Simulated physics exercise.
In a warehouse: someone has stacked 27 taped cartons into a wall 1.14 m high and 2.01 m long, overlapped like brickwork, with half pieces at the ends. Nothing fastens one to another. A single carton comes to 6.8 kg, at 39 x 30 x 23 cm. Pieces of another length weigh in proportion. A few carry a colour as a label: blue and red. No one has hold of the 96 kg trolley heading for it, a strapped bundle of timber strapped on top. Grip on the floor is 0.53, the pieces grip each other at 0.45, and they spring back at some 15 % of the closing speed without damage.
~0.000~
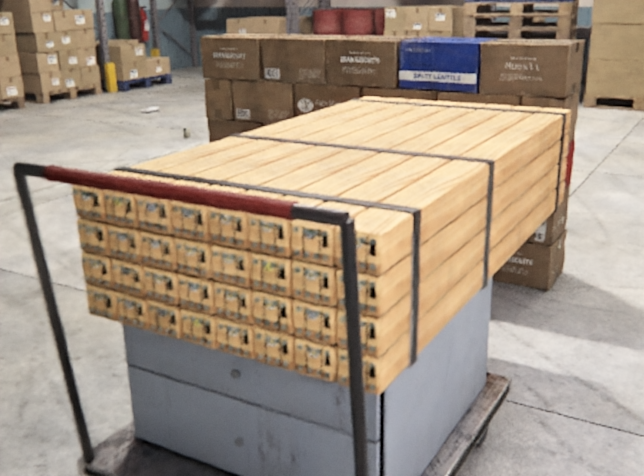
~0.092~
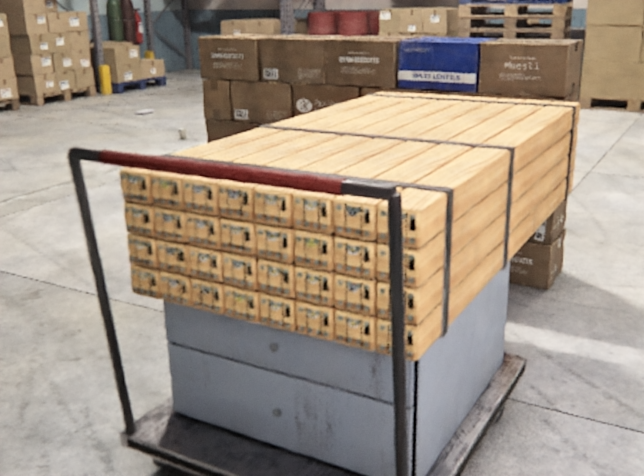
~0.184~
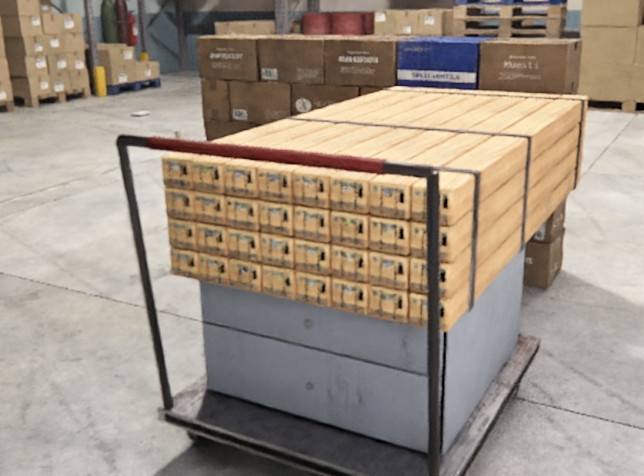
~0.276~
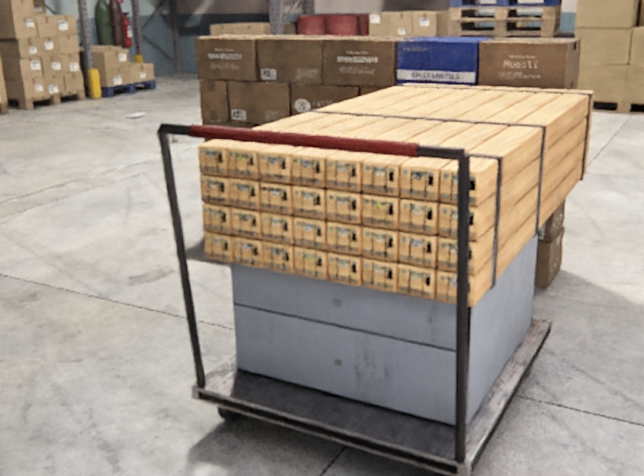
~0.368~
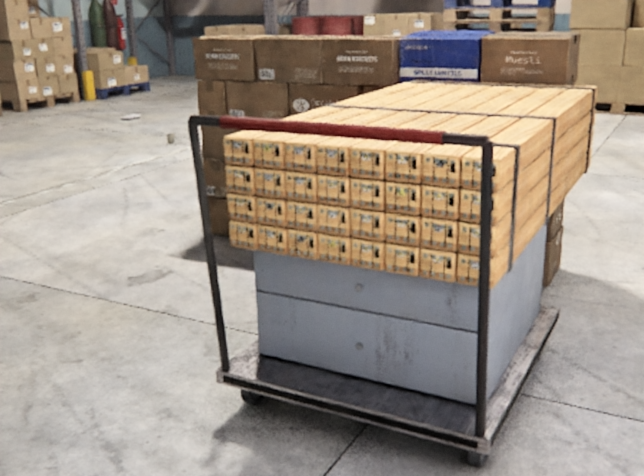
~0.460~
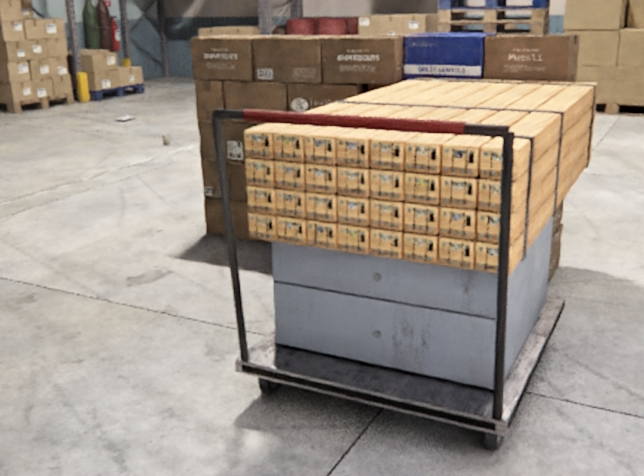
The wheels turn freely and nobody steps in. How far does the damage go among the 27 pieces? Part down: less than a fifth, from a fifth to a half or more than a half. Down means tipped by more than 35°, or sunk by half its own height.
It comes to between a fifth and a half.
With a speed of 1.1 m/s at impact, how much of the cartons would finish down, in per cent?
In that case about 40 per cent.
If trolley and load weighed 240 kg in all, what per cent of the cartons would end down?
Then about 30 per cent.
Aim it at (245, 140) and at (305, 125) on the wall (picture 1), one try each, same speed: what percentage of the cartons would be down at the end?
About 60 then 40 per cent.
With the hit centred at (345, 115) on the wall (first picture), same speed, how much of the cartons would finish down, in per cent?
In that case about 80 per cent.
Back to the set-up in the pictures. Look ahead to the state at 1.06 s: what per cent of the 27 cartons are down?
35 per cent by then.
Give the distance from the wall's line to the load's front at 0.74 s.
Some 30 cm beyond.
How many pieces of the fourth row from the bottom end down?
The count is 3.
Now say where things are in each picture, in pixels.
In the first frame (places mark the middle of the side facing us; the camera moves round a little), load (566, 141) 50 cm short of the wall; red carton (566, 168); blue carton (437, 67); nothing disturbed.
The second frame shows load (576, 132) 35 cm short of the wall; blue carton (436, 66).
The third frame shows load (584, 125) 20 cm short of the wall; blue carton (436, 66).
The fourth frame shows load (590, 118) 58 mm short of the wall; blue carton (435, 65).
The fifth frame shows load (594, 112) 55 mm into the wall's line; blue carton (438, 63) leaning 5°; 7 disturbed, none down.
The sixth frame shows load (595, 109) 14 cm into the wall's line; blue carton (442, 60) shifted 14 cm; 9 disturbed, none down.
After 0.74 s, load 30 cm past the wall's line, still rolling; none of the 27 cartons down, 10 disturbed; red carton leaning 30°; blue carton leaning 27°, 7 cm lower.
After 1.06 s, load 45 cm past the wall's line, still rolling; 10 of the 27 cartons down; red carton on its side; blue carton on its side.
At rest (2.3 s), load 73 cm past the wall's line, stopped; 10 of the 27 cartons down; blue carton upside down; red carton on its side. That is 37 per cent. As the last picture would show them, middles, blue carton near (493, 172), red carton near (540, 212).
